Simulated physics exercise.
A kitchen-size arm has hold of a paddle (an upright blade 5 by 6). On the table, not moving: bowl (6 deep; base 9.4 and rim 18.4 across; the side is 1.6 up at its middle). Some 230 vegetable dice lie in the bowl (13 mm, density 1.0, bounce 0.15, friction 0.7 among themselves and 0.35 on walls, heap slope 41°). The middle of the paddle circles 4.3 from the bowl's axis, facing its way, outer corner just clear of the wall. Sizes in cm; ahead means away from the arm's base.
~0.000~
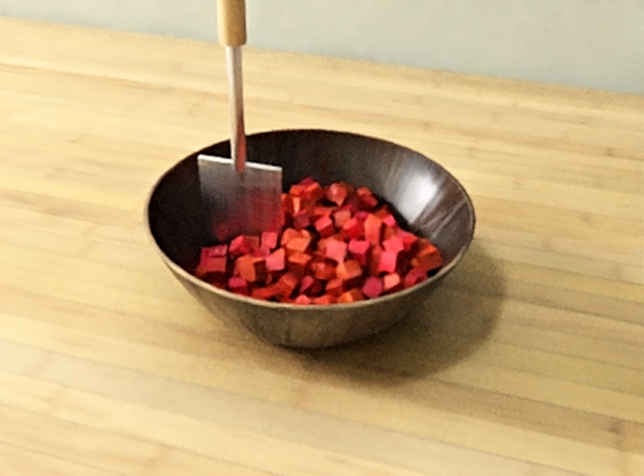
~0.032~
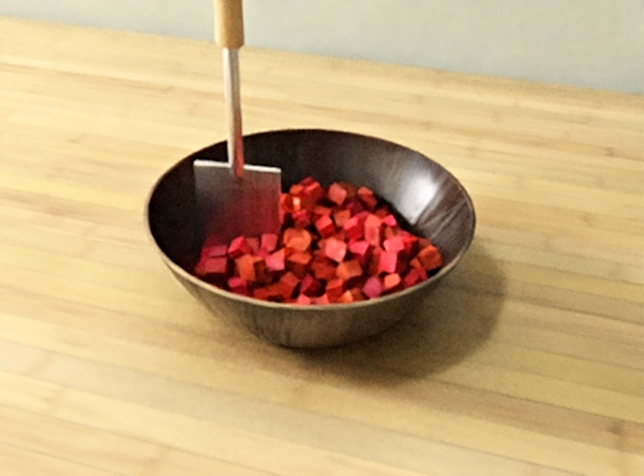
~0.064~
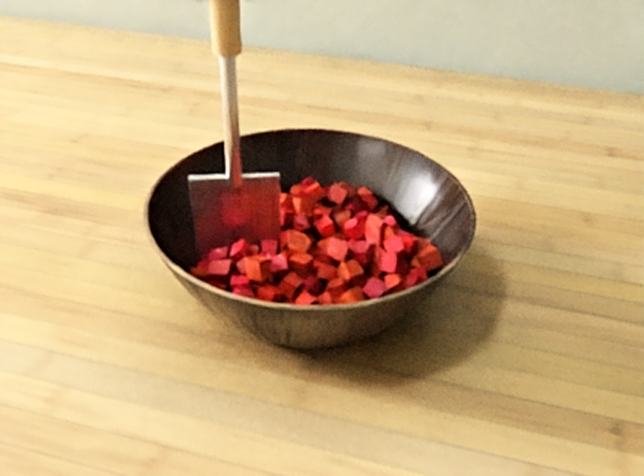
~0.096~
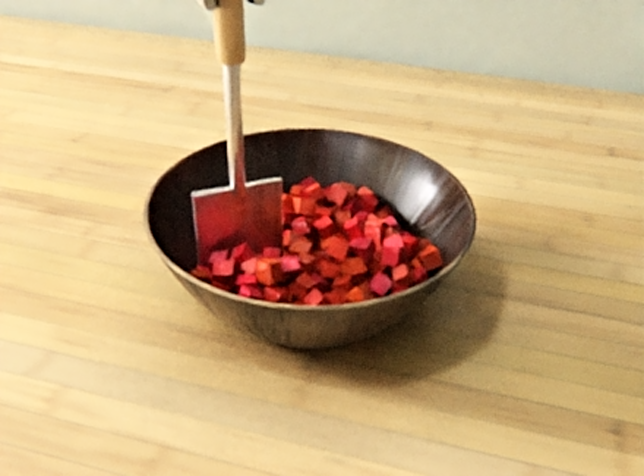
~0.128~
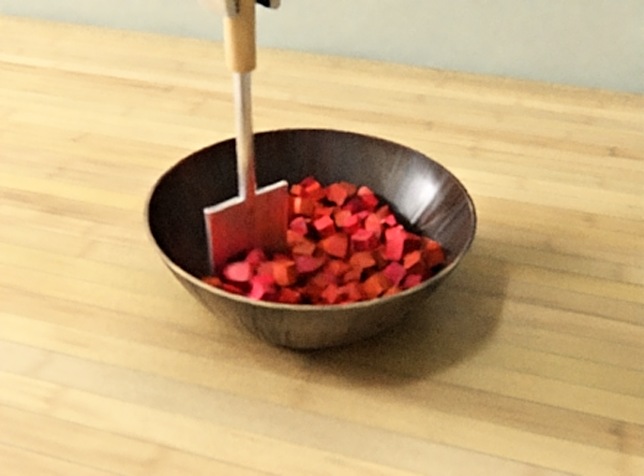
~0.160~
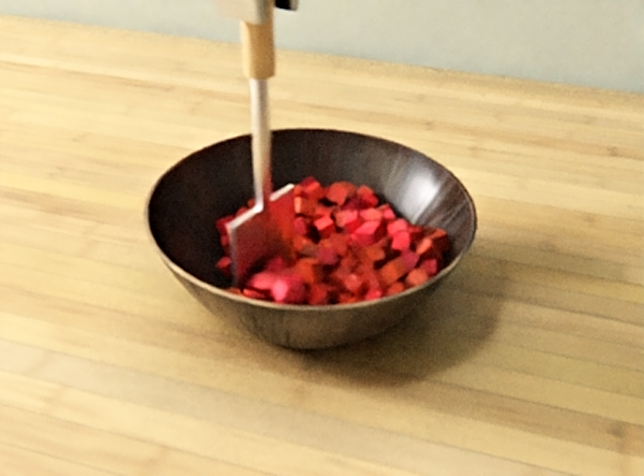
In the video, a flat metal paddle with a wooden handle stands in a dark bowl of red and orange cubes on a wooden table, then sweeps along the left side toward the viewer, turning and pushing the cubes.
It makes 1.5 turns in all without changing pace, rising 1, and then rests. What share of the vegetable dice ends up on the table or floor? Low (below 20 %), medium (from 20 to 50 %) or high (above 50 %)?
A medium share, from 20 to 50 %, ends on the table or floor.
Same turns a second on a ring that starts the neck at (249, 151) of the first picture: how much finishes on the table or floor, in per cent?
Some 25 per cent.
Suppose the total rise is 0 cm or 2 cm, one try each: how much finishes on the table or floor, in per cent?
About 25 and 30 per cent.
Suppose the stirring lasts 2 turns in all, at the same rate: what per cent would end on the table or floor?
Then about 30 per cent.
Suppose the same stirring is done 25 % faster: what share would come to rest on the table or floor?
It would be near 30 per cent.
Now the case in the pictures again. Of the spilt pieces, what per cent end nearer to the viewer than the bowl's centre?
Some 50 per cent.
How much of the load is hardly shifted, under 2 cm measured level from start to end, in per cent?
Roughly 10 per cent.
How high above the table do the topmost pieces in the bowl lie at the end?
About 7.0 cm.
After 0.52 s, 254° round, highest piece 8 above the table; 203 in the bowl, 20 on the table or floor, 5 in flight or on the tool.
After 0.89 s, 78° round, highest piece 8 above the table; 180 in the bowl, 43 on the table or floor, 5 in flight or on the tool.
After 1.27 s, 180° round, highest piece 7 above the table; 166 in the bowl, 61 on the table or floor, 1 in flight or on the tool.
After 1.97 s, 180° round, highest piece 7 above the table; 166 in the bowl, 62 on the table or floor.
At rest, 166 in the bowl, 62 on the table or floor. That is 27 % on the table or floor.
